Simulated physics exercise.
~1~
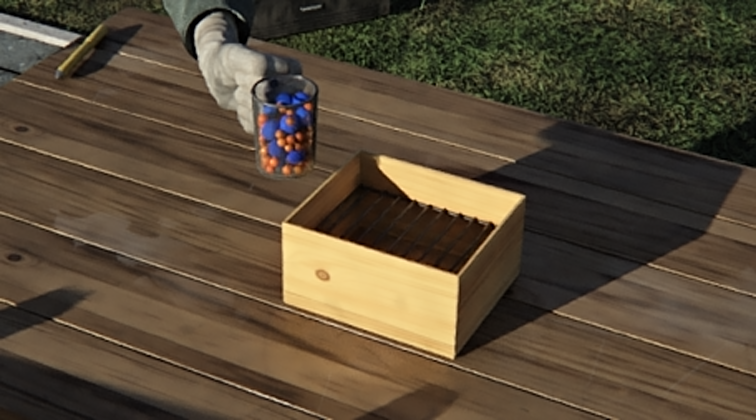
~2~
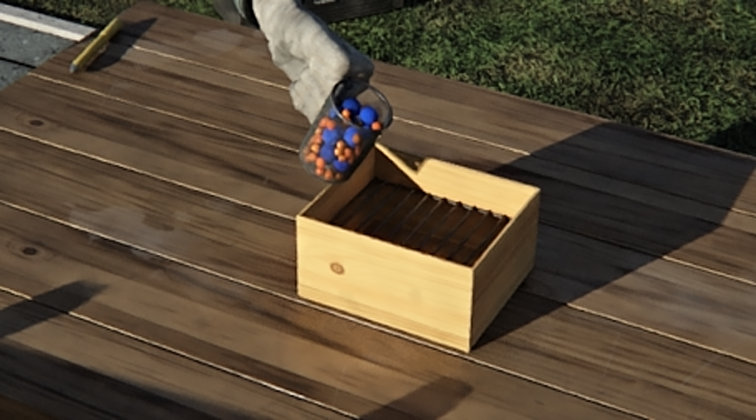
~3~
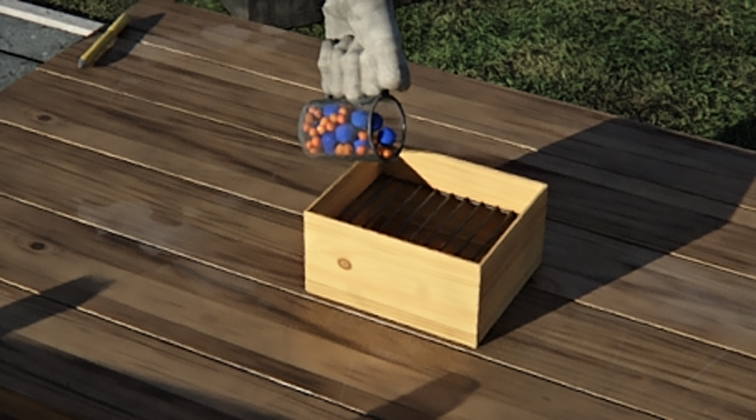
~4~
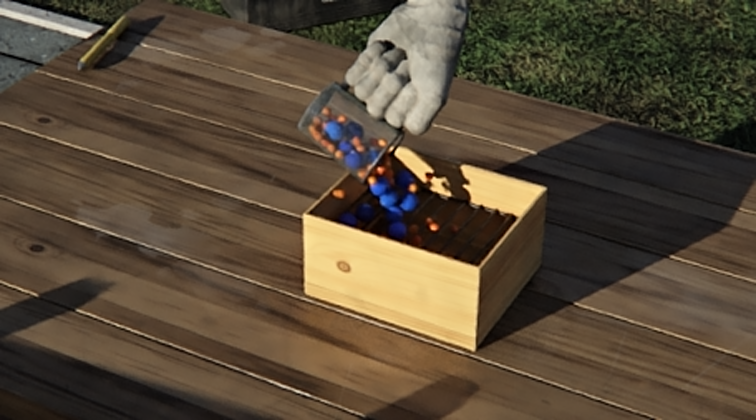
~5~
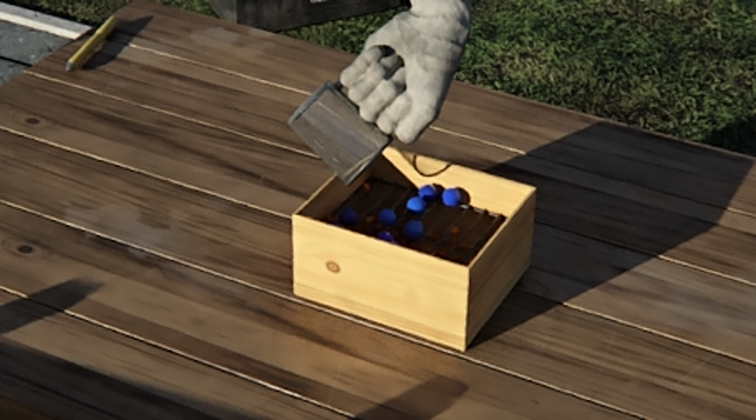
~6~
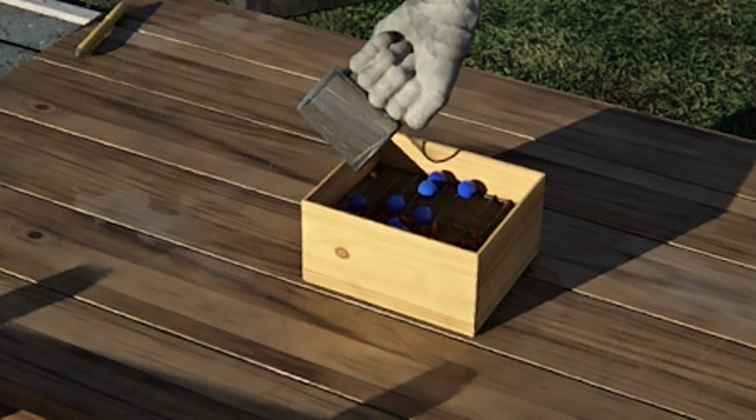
A gloved hand holds a clear cup of blue and orange balls above a pale wooden box with thin wires across its inside, seen from above at a slight angle by a gently swaying camera. The box sits on a brown plank table, with a yellow object at the upper left and grass behind. The hand moves the cup right and tips it onto its side over the box. The balls then tumble out together onto the wires. The larger blue ones stay on top, while nearly all the small orange ones drop through, and the emptied cup remains tilted above.
